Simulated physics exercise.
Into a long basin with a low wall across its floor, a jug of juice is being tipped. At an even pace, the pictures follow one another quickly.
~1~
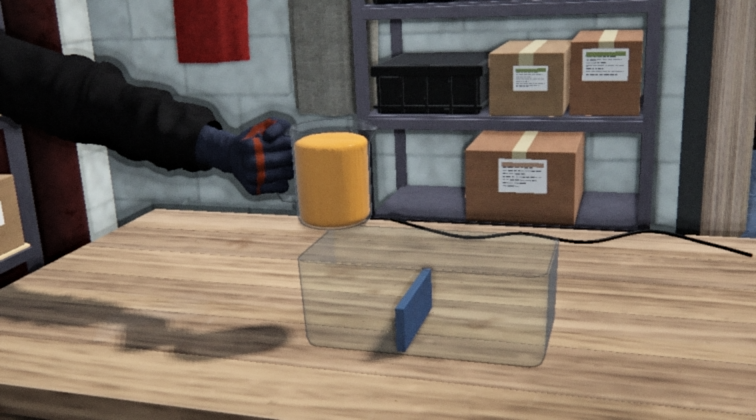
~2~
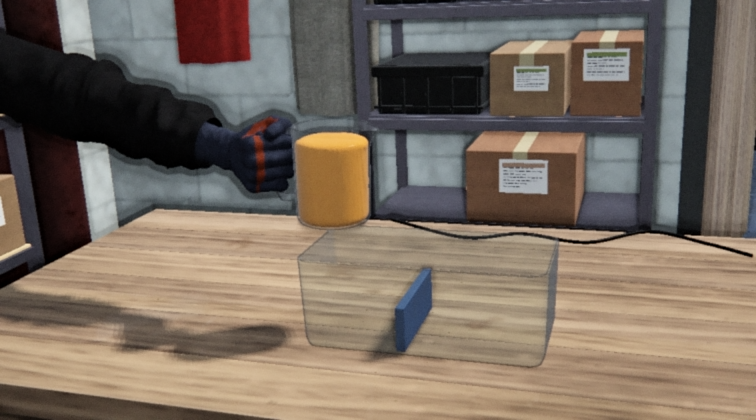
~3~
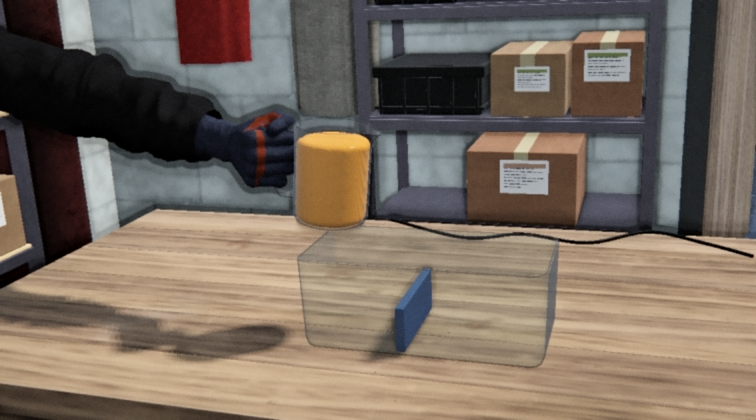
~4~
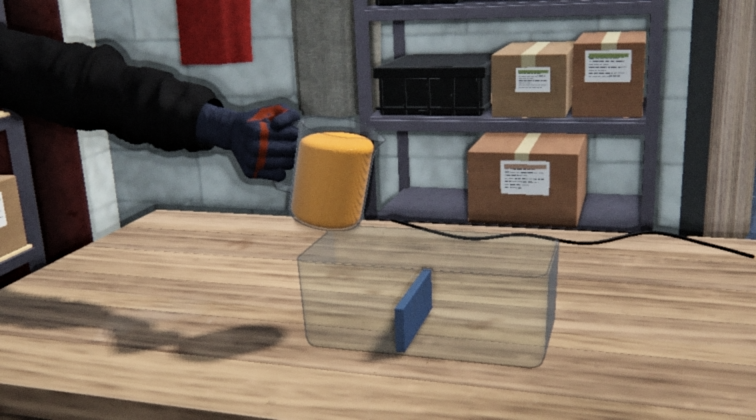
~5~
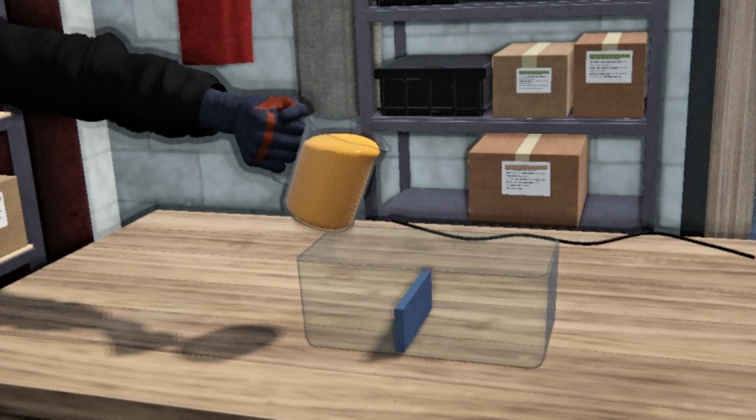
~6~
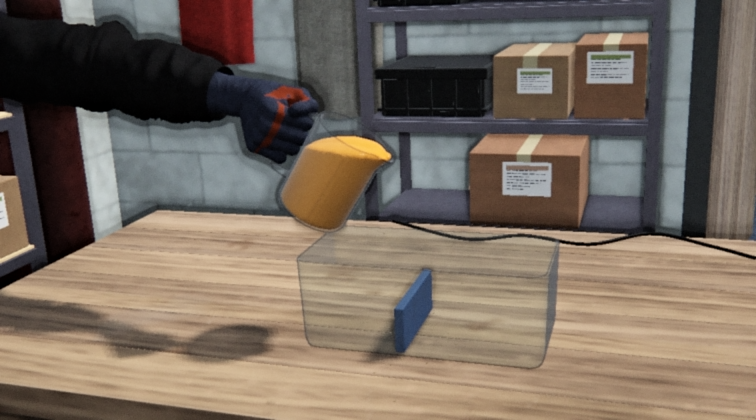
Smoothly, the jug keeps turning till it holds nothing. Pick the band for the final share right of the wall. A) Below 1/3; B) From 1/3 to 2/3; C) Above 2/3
Above 2/3.
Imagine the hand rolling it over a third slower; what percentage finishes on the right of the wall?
Roughly 90 in a hundred.
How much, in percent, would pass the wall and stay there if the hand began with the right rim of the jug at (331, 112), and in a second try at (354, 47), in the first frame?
First try 5 %, second try 90 %.
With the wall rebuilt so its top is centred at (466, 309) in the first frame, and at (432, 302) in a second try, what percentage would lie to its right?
About 5 % and 65 %.
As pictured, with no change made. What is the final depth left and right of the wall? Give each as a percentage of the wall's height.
It settles around 10 on the left side and around 40 on the right side.
A moment on, the tilt is 91° and 67 per cent is still to pour, 0 is left of the wall and 16 right of it.
Next, the tilt is 96° and 29 per cent is still to pour, 2 is left of the wall and 56 right of it.
Then the tilt is 96° and 11 per cent is still to pour, 2 is left of the wall and 82 right of it.
Later the tilt is 96° and 4 per cent is still to pour, 4 is left of the wall and 90 right of it.
In the end 8 per cent lies left of the wall, 91 right of it and 1 outside.
